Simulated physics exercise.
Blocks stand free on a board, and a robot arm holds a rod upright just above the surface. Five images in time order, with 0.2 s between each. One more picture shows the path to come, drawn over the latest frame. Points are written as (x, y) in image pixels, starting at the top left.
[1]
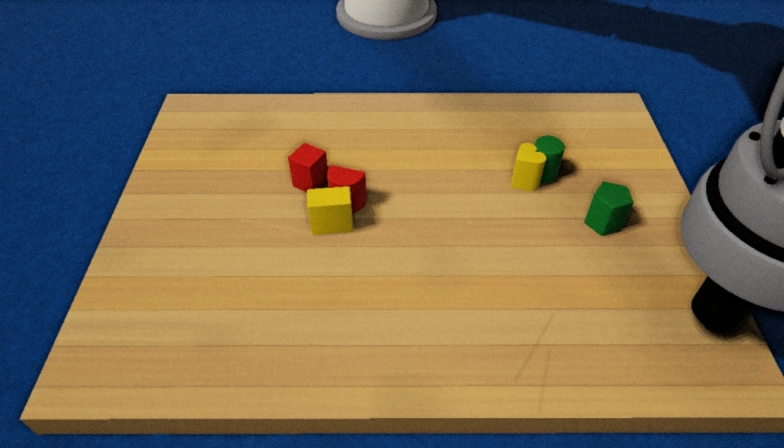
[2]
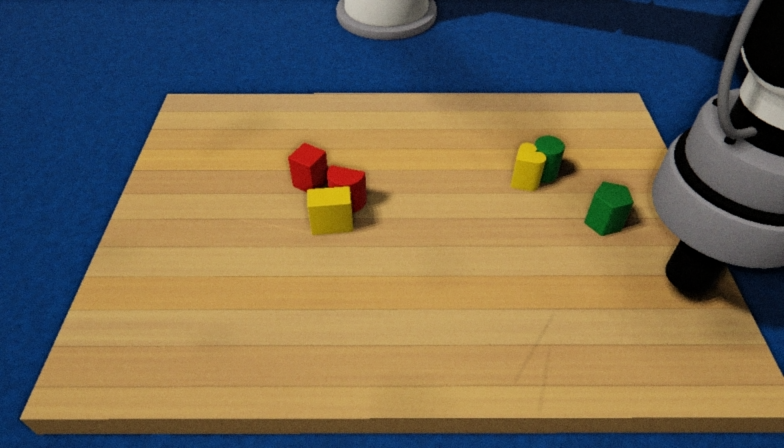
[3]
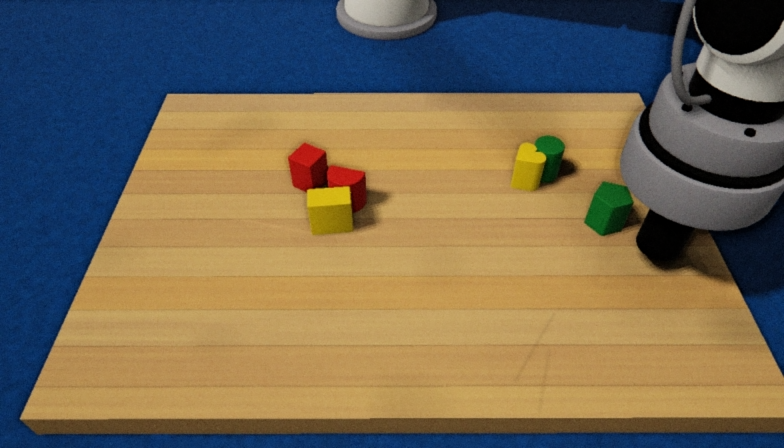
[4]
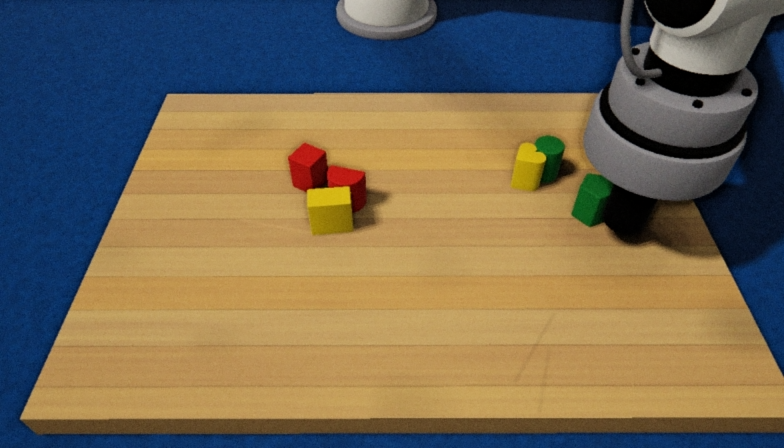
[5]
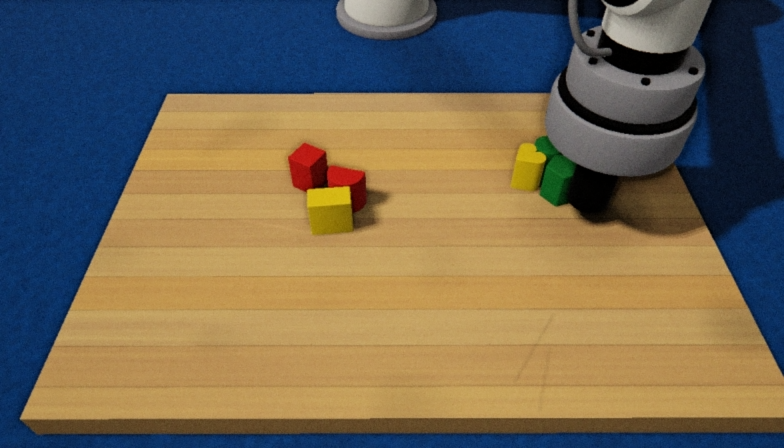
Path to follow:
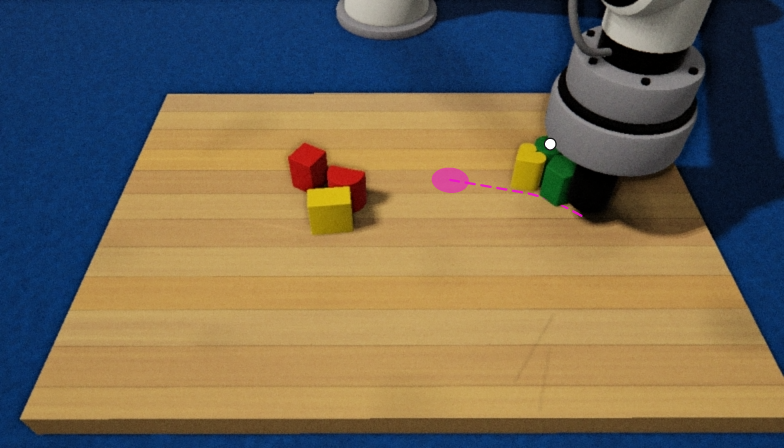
At the start, six red, yellow and green blocks sit in two loose groups on a wooden board, with a robot arm at the right edge. The arm moves left and away from the viewer, its black rod meets the green pentagon and pushes it up against the green round block beside the yellow heart.
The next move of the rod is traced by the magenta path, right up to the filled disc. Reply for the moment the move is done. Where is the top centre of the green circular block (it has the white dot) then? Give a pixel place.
In the picture, it is at (533, 129).
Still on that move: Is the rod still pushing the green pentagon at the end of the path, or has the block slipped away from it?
Slipped loose.
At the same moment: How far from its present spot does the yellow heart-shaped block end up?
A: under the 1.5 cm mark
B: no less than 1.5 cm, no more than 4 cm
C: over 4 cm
Letter C.
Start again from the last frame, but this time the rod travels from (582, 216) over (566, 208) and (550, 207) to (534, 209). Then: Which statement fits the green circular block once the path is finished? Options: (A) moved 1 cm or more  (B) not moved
Answer: A.
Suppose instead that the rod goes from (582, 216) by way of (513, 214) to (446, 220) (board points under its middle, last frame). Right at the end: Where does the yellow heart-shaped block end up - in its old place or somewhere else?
The yellow heart-shaped block is moved.
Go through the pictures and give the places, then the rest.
In the first picture, tip of the rod at (715, 313), middles of tops, yellow heart-shaped block at (530, 153), green circular block at (550, 144), green pentagon at (615, 194).
In the second picture, rod at (688, 277), nothing pushed.
In the third picture, rod at (657, 246), nothing pushed.
In the fourth picture, rod at (623, 221), green pentagon at (600, 185).
In the fifth picture, rod at (587, 201), yellow heart-shaped block at (530, 153), green circular block at (550, 144), green pentagon at (566, 165).
The line goes from (582, 216) via (517, 191), ending at (450, 180); the dot is on the green circular block.
On the path given first. One third of the way, rod at (542, 181); yellow heart-shaped block at (492, 138), turned 15° anticlockwise; green circular block at (534, 130); green pentagon at (523, 146).
Two thirds of the way, rod at (496, 172); yellow heart-shaped block at (472, 124), turned 65° anticlockwise; green circular block at (533, 129); green pentagon at (497, 134), turned 65° clockwise.
At the end, rod at (452, 165); yellow heart-shaped block at (470, 121), turned 55° anticlockwise; green circular block at (533, 129); green pentagon at (491, 134), turned 95° clockwise.
